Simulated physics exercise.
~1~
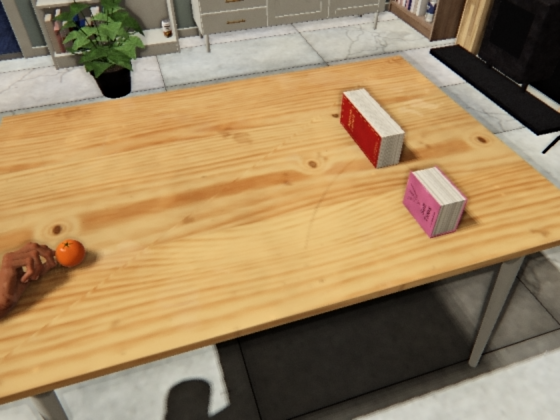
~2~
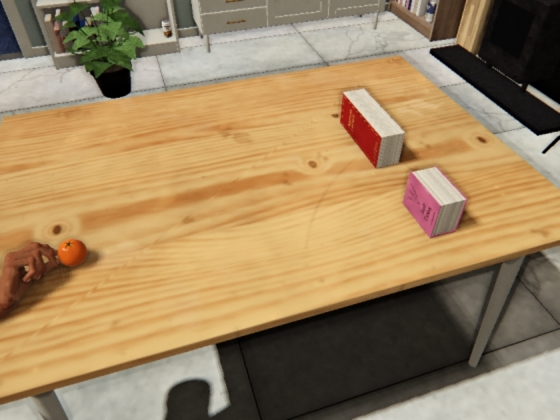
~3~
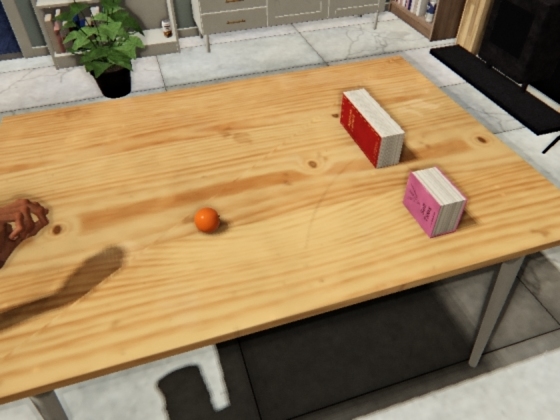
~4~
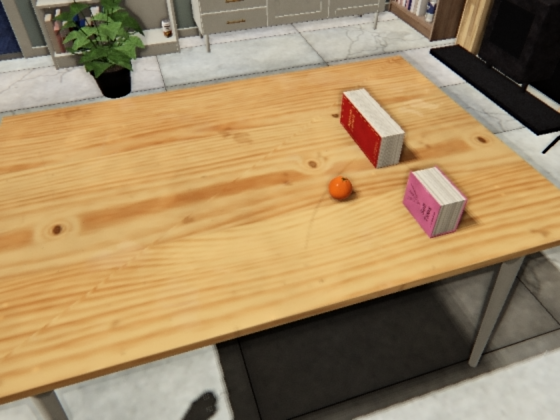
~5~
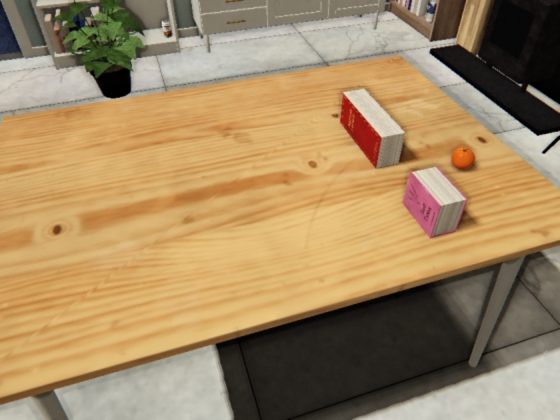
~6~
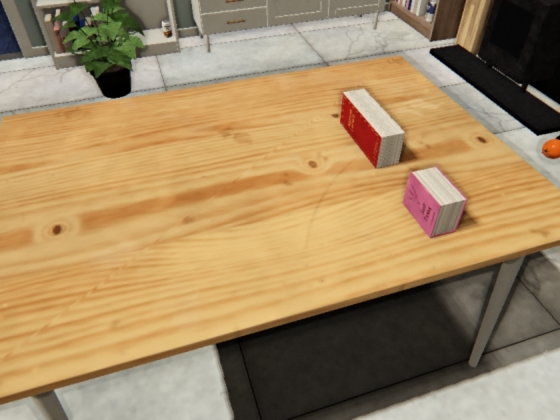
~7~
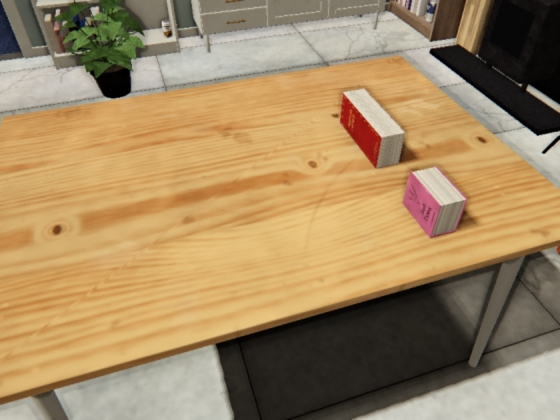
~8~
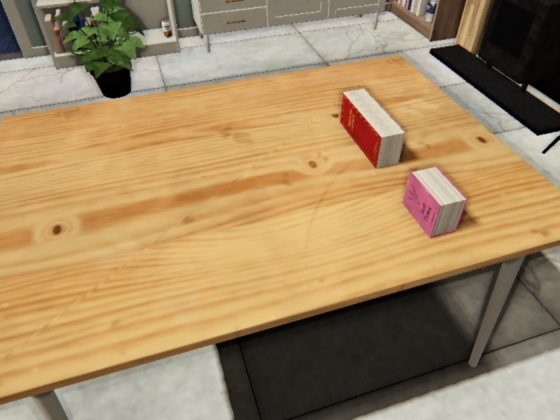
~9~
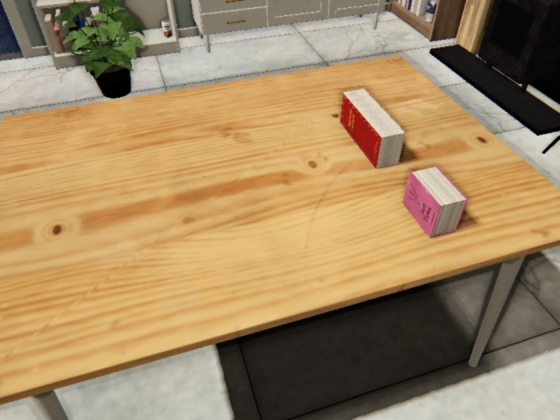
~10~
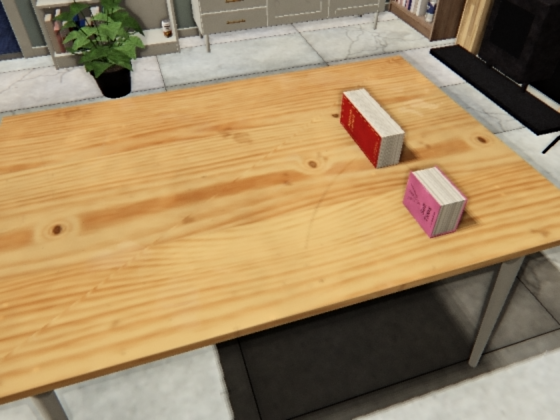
A hand at the left of a wooden table sent a small orange tomato rolling to the right, then drew back out of view. The tomato passed between the standing red and pink books and carried on out of sight, leaving both books in place.
